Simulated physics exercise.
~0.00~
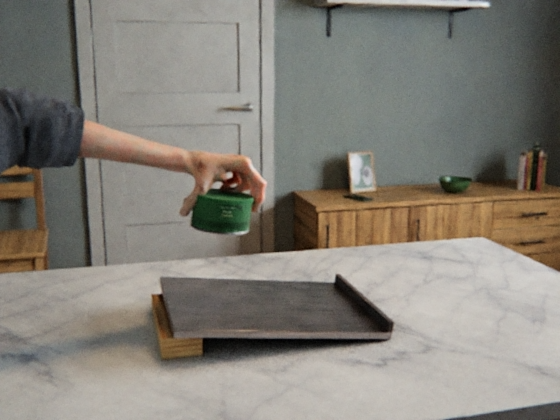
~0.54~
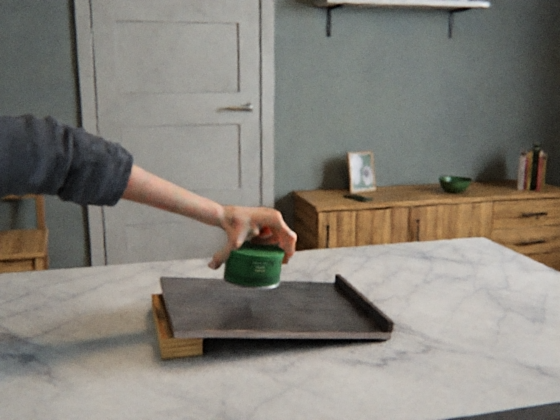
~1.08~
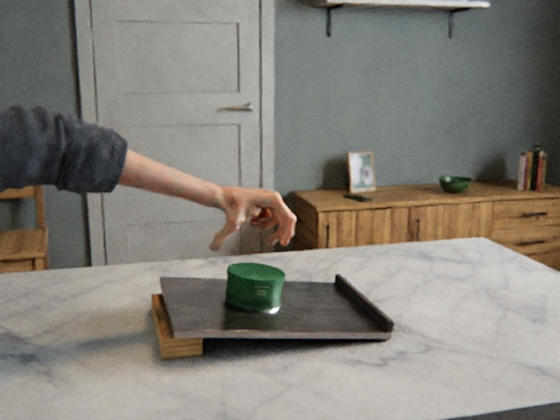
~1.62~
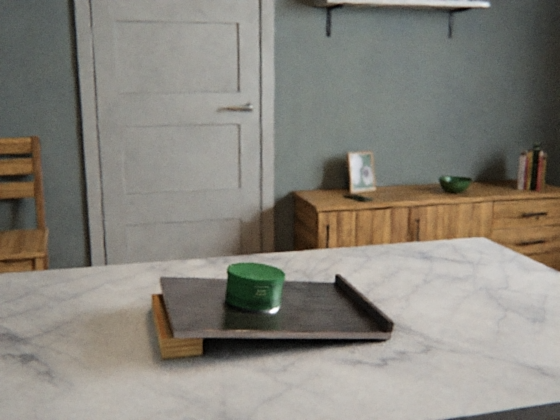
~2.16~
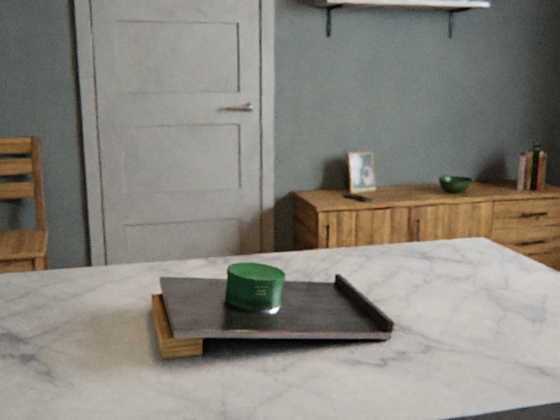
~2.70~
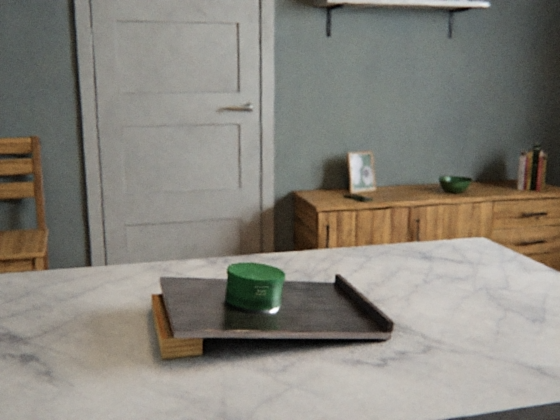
In a room with grey-green walls and a pale door, a dark board with a raised right edge slopes on a marble tabletop, its left end propped on a wooden block. A hand reaching in from the left holds a green tub above the board. It moves the tub to the right and down, lowering it onto the slope. The fingers let go and the hand draws back, then leaves the view. The tub stays exactly where it was set, without sliding, and is still resting on the board at the end.
